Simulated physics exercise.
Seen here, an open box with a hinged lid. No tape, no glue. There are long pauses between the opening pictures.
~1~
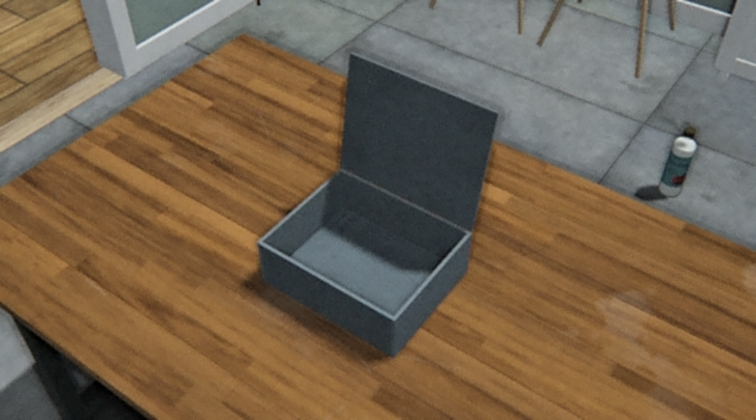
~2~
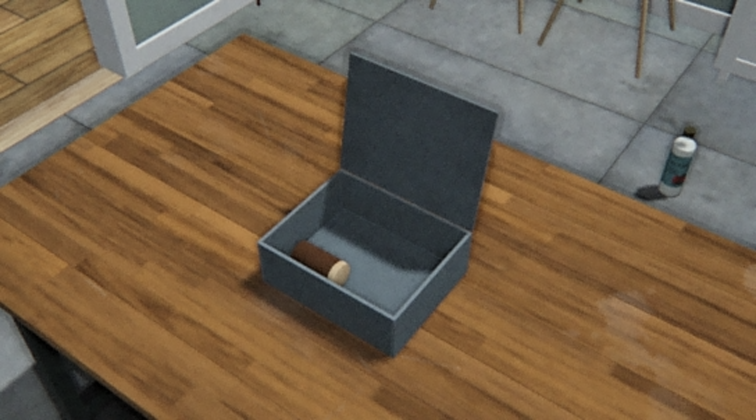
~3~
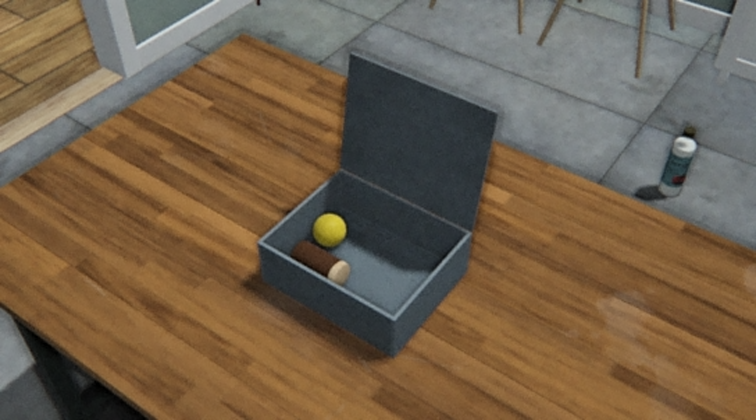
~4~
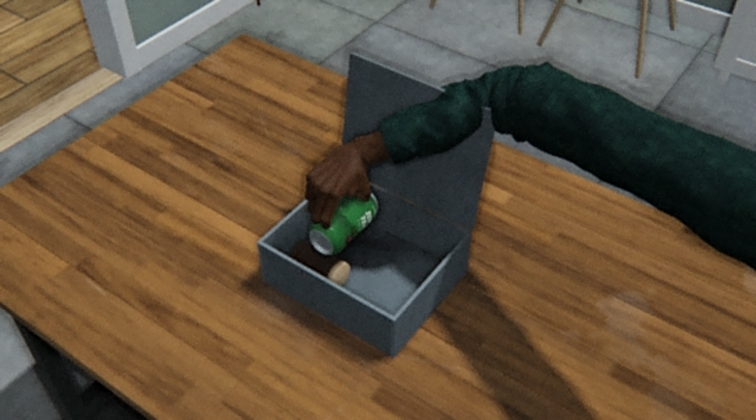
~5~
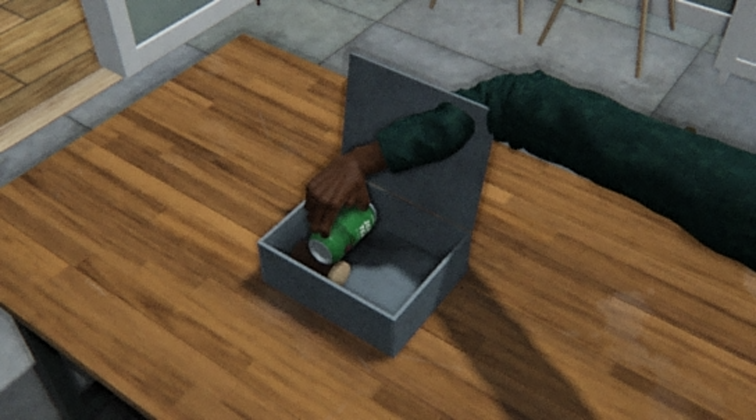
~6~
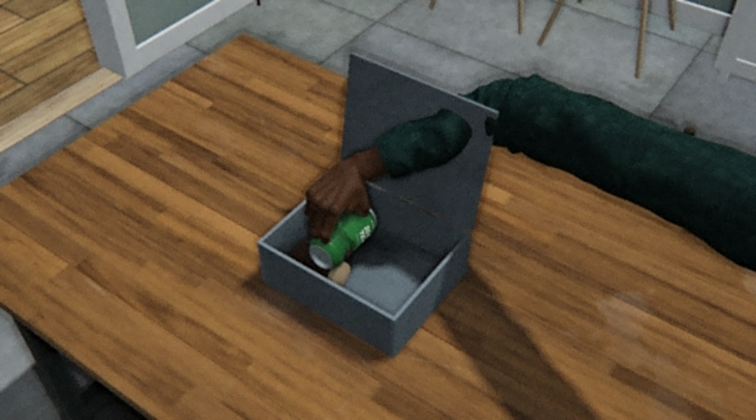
A green can, gripped by a hand in a dark green sleeve reaching in from the right, lowers slightly into an open grey box. The box, its hinged lid raised, sits on a wooden table seen from above at an angle, with grey paving behind. Earlier, a brown cylinder with a pale end appears inside at the left, then a yellow ball-like lemon behind it, the view staying still.
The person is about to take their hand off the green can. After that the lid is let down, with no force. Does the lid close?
In the end the lid is held up.
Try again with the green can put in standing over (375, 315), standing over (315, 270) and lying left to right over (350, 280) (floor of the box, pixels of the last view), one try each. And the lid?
First, it is held up; second, it shuts flat; third, it shuts flat.
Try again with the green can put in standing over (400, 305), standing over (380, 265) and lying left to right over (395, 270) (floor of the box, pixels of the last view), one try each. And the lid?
First try: It stays ajar; second try: It stays ajar; third try: It shuts flat.
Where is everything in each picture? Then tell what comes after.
The last thing is not in view yet, in the first frame.
The last thing is not in view yet, in the second frame.
The last thing is not in view yet; yellow lemon (330, 231), in the third frame.
Still above its spot; green can (344, 221), in the fourth frame.
Still above its spot; green can (343, 231), in the fifth frame.
In place under the hand; green can (343, 236), in the sixth frame.
Then, 0.50 s on from there, green can shifted about its own width near (364, 229); brown shaker shifted a little.
Then, 1.30 s on from there, lid 79° above the rim; green can shifted about its own width near (366, 227); brown shaker shifted a little.
Then, 1.70 s on from there, lid 48° above the rim; green can shifted about its own width near (366, 227); brown shaker shifted a little.
In the end, lid 35° above the rim; moved from the start, green can; the other 2 unmoved. At the end, from the last picture's camera, green can near (364, 228).
